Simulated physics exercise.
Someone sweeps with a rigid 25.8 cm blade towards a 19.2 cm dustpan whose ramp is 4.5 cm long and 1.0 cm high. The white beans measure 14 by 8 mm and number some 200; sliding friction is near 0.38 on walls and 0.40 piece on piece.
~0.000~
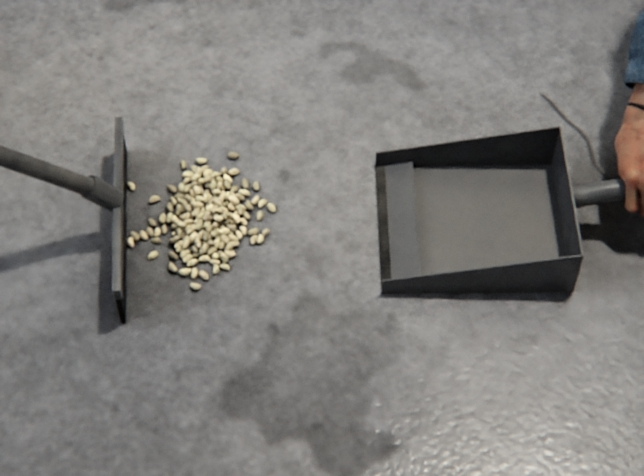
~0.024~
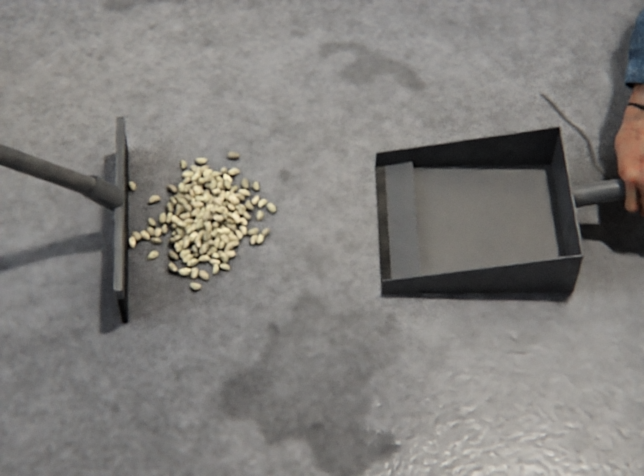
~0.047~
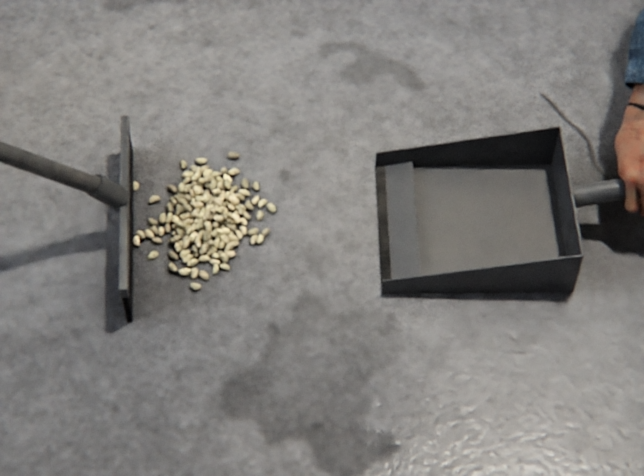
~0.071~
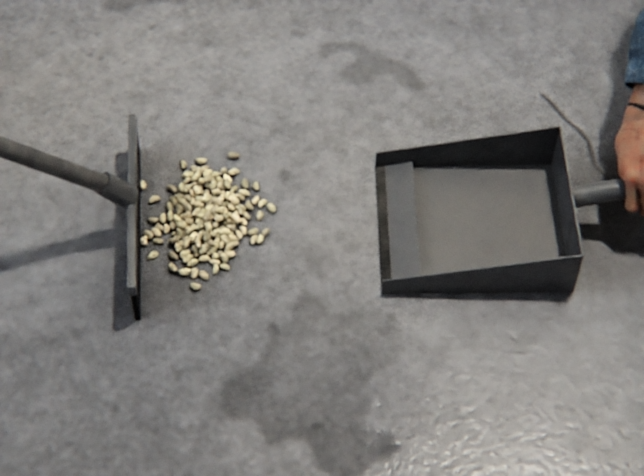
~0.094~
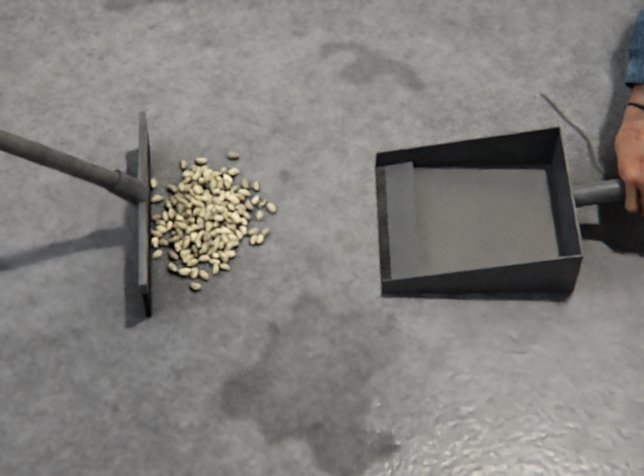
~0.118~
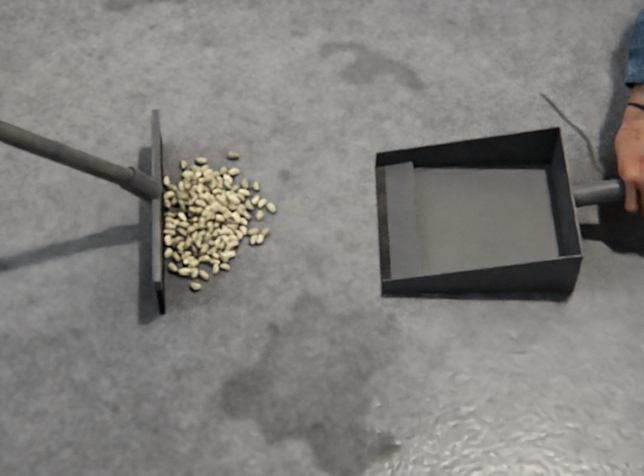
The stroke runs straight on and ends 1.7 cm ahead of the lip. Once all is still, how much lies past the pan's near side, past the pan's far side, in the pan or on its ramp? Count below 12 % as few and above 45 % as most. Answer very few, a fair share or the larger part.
Near side very few, far side a fair share, pan a fair share.
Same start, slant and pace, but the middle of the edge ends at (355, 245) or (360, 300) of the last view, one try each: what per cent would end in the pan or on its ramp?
Some 45 and 25 per cent.
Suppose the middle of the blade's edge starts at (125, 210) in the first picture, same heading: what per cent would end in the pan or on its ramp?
Some 40 per cent.
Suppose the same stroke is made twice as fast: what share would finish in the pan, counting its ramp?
Then about 55 per cent.
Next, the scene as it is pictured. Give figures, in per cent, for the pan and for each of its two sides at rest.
Near side 5, far side 30, pan 40.
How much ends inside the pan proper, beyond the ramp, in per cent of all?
Roughly 10 per cent.
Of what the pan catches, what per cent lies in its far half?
Some 70 per cent.
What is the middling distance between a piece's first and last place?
About 24 cm.
Then, at 0.30 s, middle of the blade 14 cm from the lip; 0 % over the lip, far side 15 %, near side 0 %.
After 0.43 s, middle of the blade 6 cm from the lip; 0 % over the lip, far side 25 %, near side 0 %.
After 0.68 s, middle of the blade 3 cm from the lip; 40 % over the lip, far side 30 %, near side 5 %.
At rest (2.8 s), near side 5 %, far side 30 %, pan 40 %, in front of the lip or behind the blade 25 %.
